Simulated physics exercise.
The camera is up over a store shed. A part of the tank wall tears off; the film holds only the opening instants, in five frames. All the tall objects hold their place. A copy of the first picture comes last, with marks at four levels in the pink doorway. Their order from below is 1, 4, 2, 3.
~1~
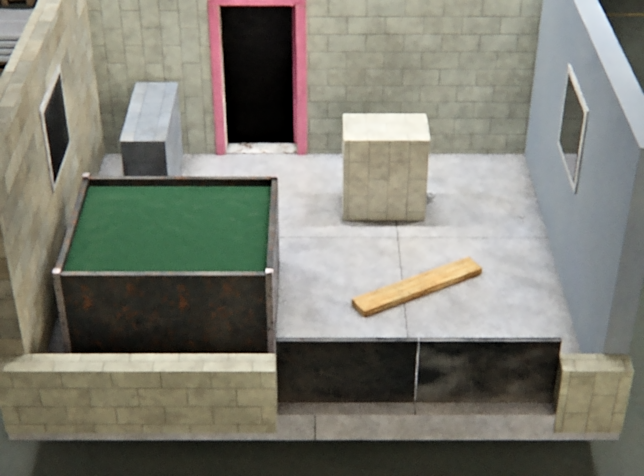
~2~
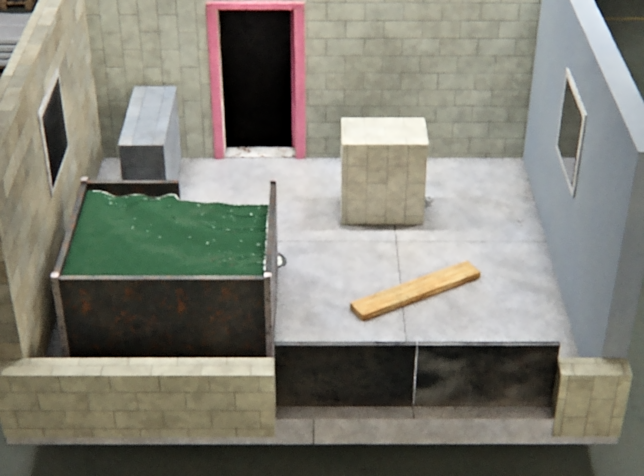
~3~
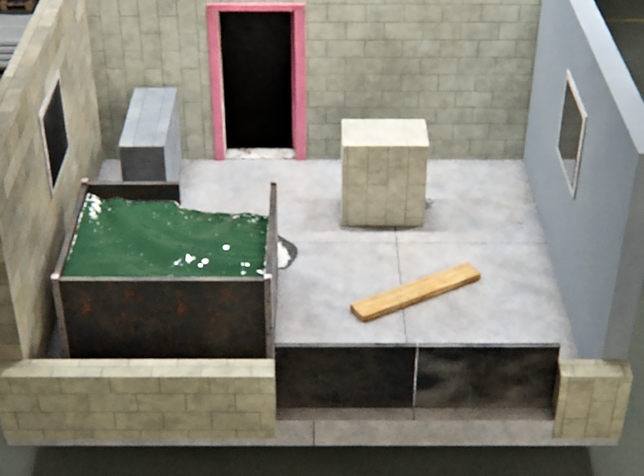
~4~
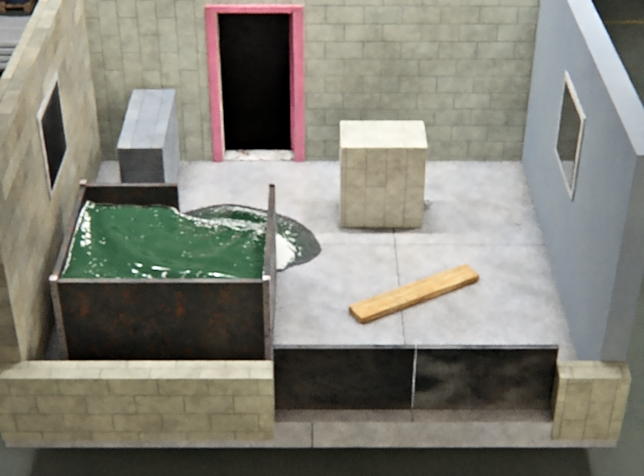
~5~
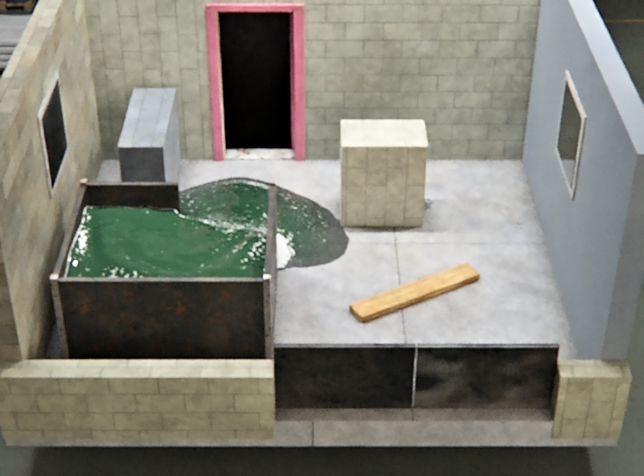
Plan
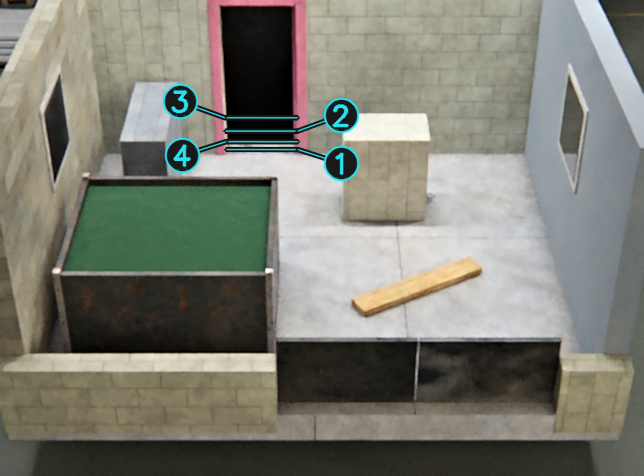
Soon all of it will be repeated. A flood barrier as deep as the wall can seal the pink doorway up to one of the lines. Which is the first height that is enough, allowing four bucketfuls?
The answer is height 3.
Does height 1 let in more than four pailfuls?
Yes.
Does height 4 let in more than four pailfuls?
Yes, it does.
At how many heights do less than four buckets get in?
One of the four.
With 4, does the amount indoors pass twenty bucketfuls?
Yes, it does.
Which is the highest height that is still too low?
2 it is.
On the marked copy, 1 at (262, 149); 2 at (261, 131); 3 at (261, 117); 4 at (261, 141); from the bottom up 1, 4, 2, 3.
For height 1, dozens of bucketfuls pour in.
For height 2, about 13 bucketfuls get in.
For height 3, a splash gets over, under a bucket.
For height 4, dozens of bucketfuls pour in.
